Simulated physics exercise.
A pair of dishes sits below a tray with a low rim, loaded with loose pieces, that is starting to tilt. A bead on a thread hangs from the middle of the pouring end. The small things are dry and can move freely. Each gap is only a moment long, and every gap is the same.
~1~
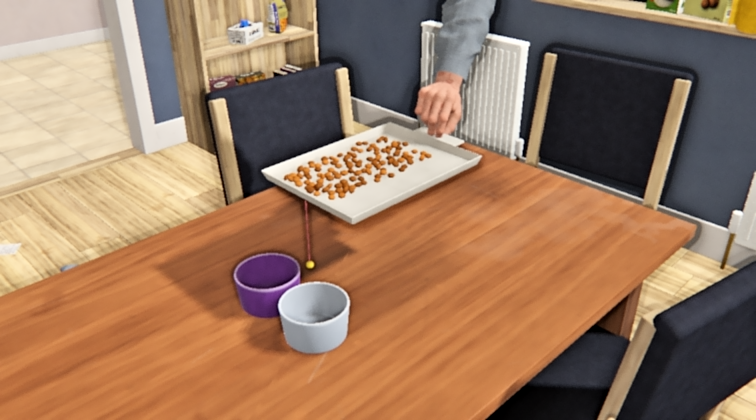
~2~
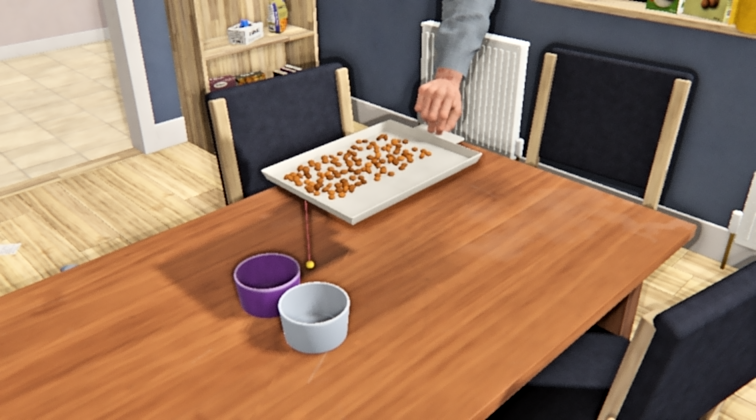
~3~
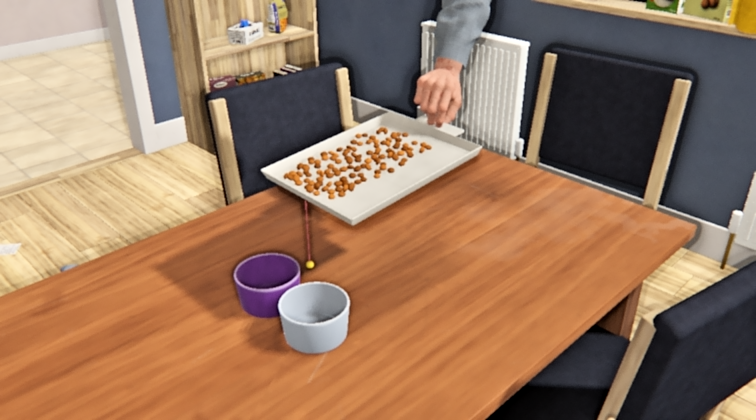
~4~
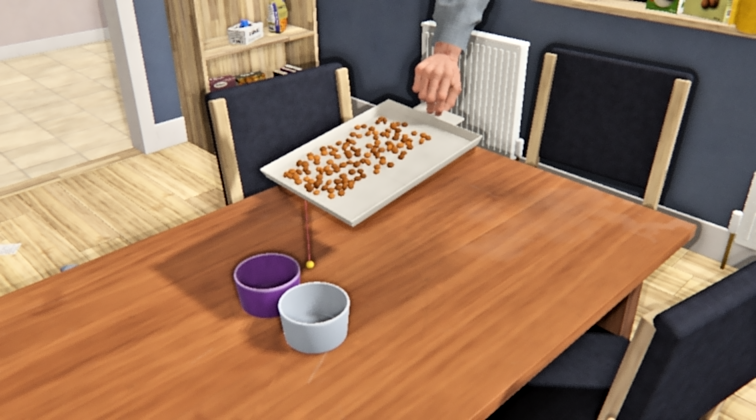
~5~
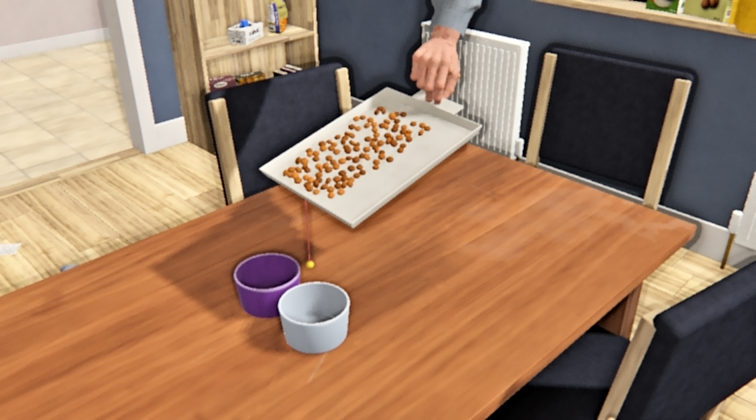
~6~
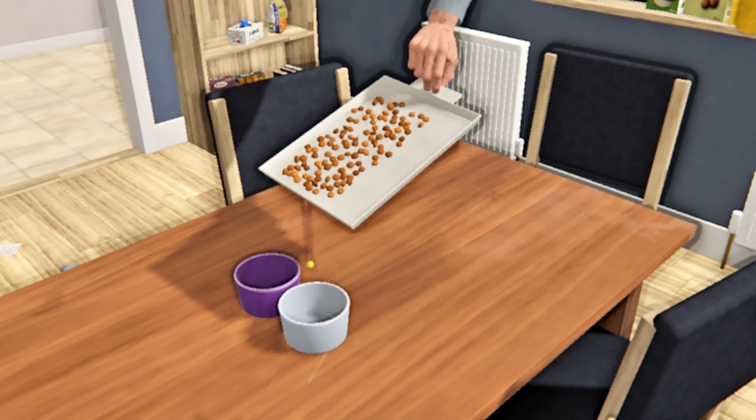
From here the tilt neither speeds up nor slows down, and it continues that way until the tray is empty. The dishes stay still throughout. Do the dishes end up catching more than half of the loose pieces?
Yes.
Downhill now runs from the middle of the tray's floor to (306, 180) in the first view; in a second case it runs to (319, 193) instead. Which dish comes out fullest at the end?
One gives the leftmost dish and two gives the leftmost dish.
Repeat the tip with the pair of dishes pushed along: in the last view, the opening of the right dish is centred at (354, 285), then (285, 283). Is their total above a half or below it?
In order, they'd catch a minor share, and next a minor share.
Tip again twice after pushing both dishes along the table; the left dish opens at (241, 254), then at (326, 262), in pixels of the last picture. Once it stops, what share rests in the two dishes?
Close to 30 in a hundred, then close to 0 in a hundred.
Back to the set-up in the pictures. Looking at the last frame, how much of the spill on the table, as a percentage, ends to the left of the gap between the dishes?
Estimate: About 50 per cent.
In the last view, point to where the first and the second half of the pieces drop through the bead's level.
I'd say close to (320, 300) at first and close to (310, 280) later on.
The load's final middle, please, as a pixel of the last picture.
Close to (312, 331) in the last picture.
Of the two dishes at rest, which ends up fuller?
Once things settle, the right of the two ends up fuller.
Soon after the last picture, tray tipped steeply; nearly all on the tray; a stray few in the air.
A little later, tray tipped right over; a small part on the tray; about half in the right dish; a stray few in the left dish; about a quarter outside both; about a quarter in the air.
Later still, tray tipped past a quarter turn; about half in the right dish; a small part in the left dish; about a third outside both.
At rest, tray tipped past a quarter turn; about half in the right dish; a small part in the left dish; about a third outside both.
